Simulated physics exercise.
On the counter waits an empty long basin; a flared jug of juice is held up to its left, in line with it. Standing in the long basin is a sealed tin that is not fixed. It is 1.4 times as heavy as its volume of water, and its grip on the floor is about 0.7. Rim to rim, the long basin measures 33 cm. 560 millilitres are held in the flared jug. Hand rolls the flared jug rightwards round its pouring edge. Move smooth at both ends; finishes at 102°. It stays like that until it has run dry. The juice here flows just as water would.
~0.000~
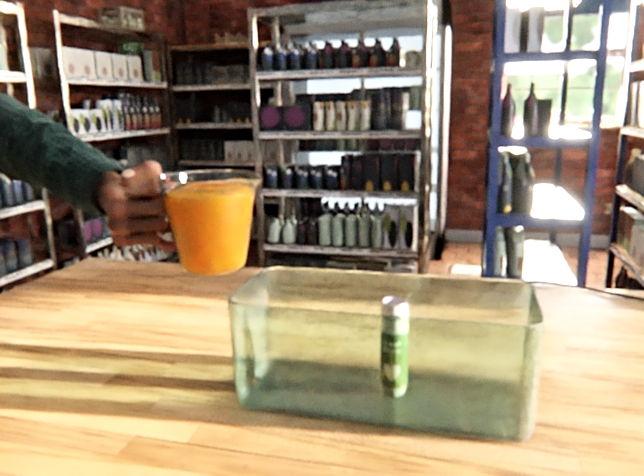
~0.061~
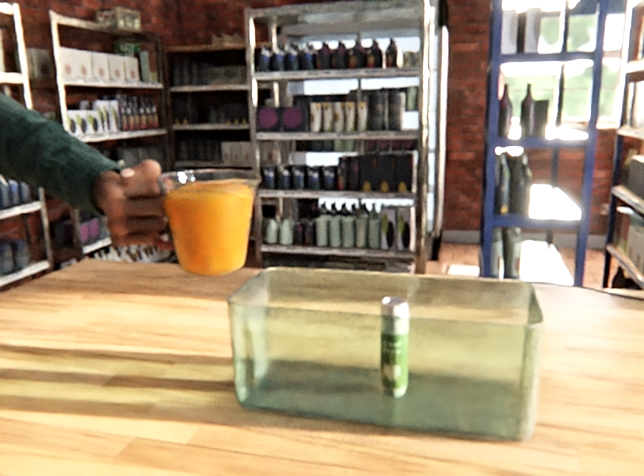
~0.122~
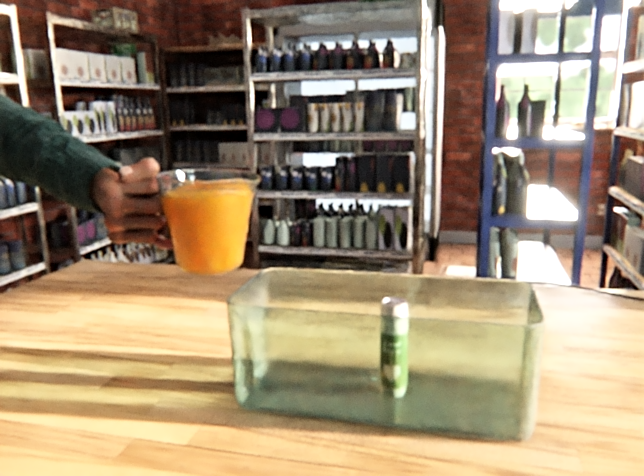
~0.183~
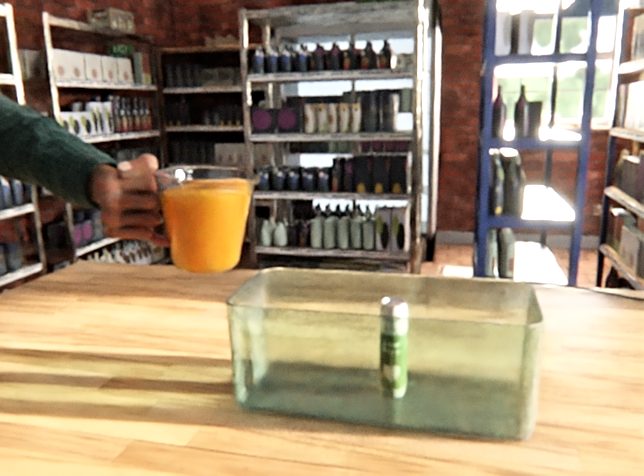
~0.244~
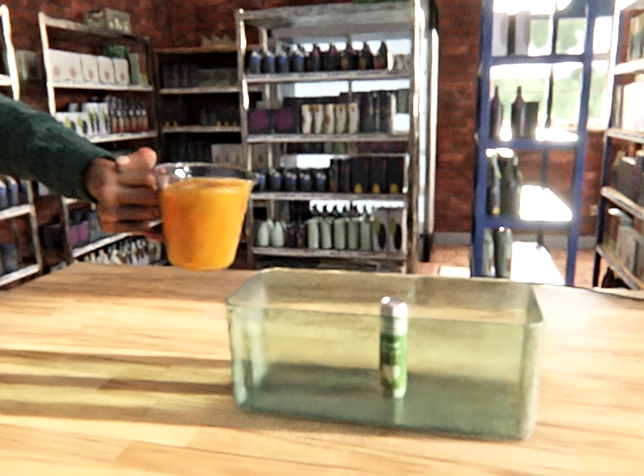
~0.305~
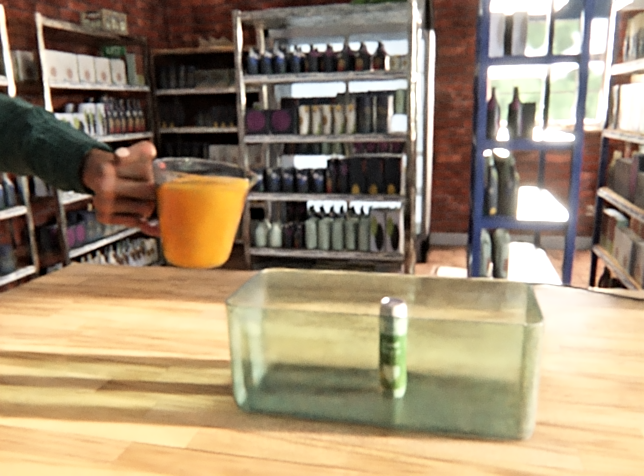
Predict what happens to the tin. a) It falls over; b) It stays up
b.
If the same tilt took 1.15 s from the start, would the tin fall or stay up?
In that case the tin stays vertical.
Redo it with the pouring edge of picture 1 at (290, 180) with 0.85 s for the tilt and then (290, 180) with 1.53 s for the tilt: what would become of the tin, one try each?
Try 1: Tipped over; try 2: Tipped over.
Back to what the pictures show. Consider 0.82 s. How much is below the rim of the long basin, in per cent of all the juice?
Some 6 per cent.
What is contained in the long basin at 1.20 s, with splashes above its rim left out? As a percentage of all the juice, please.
Some 54 percent of the total.
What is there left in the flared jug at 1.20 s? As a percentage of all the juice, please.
Close to 22 percent of the whole amount.
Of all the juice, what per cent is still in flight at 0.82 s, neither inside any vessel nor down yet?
Close to 16 in a hundred.
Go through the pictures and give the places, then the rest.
In the first picture, it leans 0°; its right rim is at (261, 179); the juice meets the walls at (173, 189) and (252, 191); the long basin's rim runs from (248, 285) to (539, 304); the tin's top is at (394, 306).
In the second picture, it leans 0°; its right rim is at (260, 179); the juice meets the walls at (172, 189) and (251, 190).
In the third picture, it leans 2°; its right rim is at (260, 179); the juice meets the walls at (171, 189) and (250, 190).
In the fourth picture, it leans 4°; its right rim is at (259, 179); the juice meets the walls at (169, 188) and (249, 188).
In the fifth picture, it leans 6°; its right rim is at (258, 180); the juice meets the walls at (168, 185) and (249, 187).
In the sixth picture, it leans 10°; its right rim is at (257, 180); the juice meets the walls at (166, 181) and (249, 183).
After 0.82 s the tilt is 57° and 78 per cent is still to pour; the tin stands where it began.
After 1.20 s the tilt is 91° and 23 per cent is still to pour; the tin stands where it began.
After 1.60 s the tilt is 102° and 0 per cent is still to pour; the tin stands where it began.
After 2.03 s the tilt is 102° and 0 per cent is still to pour; the tin stands where it began.
In the end the tin stands where it began.
